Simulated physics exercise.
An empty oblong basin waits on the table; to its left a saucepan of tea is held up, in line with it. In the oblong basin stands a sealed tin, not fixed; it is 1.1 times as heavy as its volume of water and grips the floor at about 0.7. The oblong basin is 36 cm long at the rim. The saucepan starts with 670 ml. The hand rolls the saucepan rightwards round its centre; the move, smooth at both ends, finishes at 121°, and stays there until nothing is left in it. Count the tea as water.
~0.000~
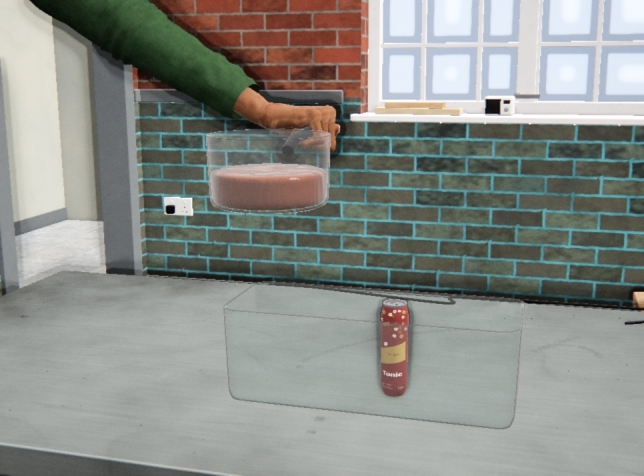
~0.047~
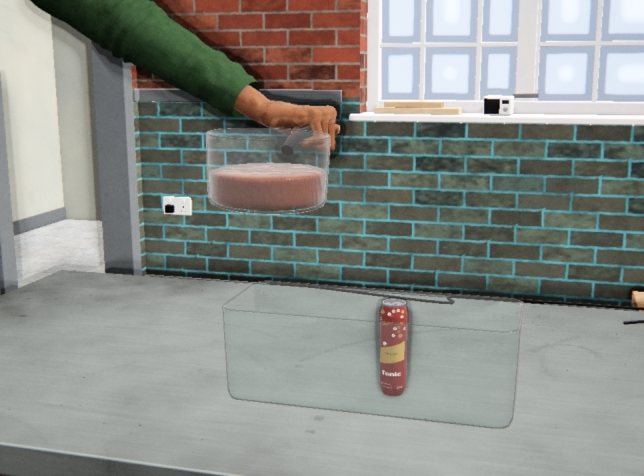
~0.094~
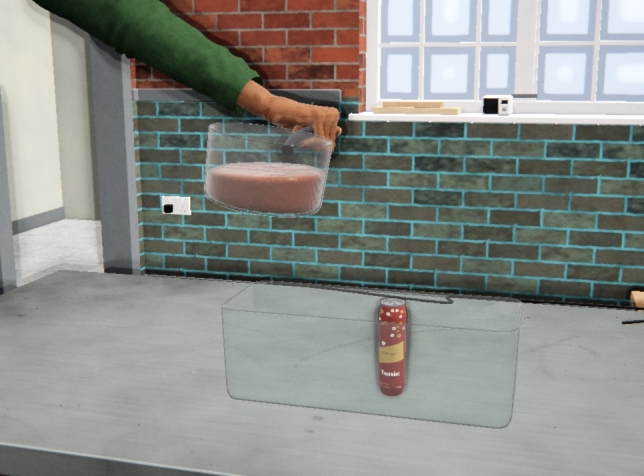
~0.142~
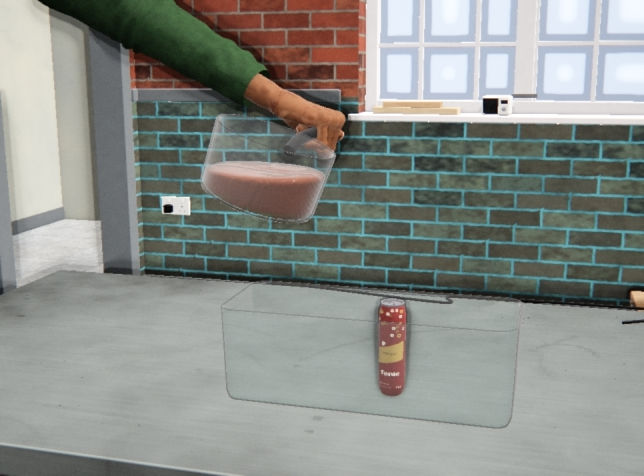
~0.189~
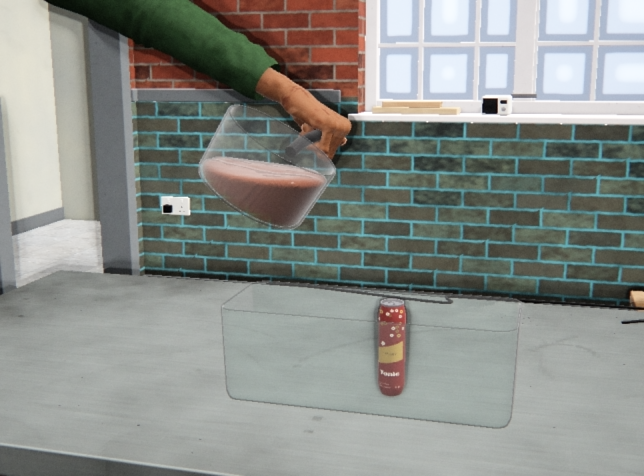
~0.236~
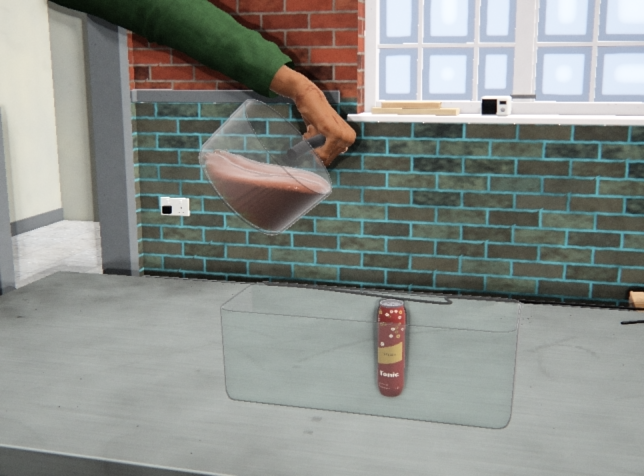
At the start, a green-sleeved arm holds a clear pan of pinkish-brown liquid level above the left part of a clear oblong basin on a grey table, where a red tin stands. The hand then rolls the pan rightwards, slightly at first, then steeply, and the liquid shifts towards its lowered right side.
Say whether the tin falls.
The tin stays up.
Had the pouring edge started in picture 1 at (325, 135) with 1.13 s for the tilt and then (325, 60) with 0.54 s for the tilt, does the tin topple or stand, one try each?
First it keeps standing; then it topples.
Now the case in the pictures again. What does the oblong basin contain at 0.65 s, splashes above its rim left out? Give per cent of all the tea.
About 90 per cent.
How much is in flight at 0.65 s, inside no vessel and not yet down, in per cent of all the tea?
Near 8 in a hundred.
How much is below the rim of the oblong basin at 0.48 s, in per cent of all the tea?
Near 32 in a hundred.
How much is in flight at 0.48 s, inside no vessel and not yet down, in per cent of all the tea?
Near 50 in a hundred.
Then, 0.48 s in, the tilt is 117° and 17 per cent is still to pour; the tin stands where it began.
Then, 0.65 s in, the tilt is 121° and 2 per cent is still to pour; the tin stands where it began.
Then, 0.84 s in, the tilt is 121° and 0 per cent is still to pour; the tin stands where it began.
Then, 1.04 s in, the tilt is 121° and 0 per cent is still to pour; the tin stands where it began.
Finally, the tin stands where it began.
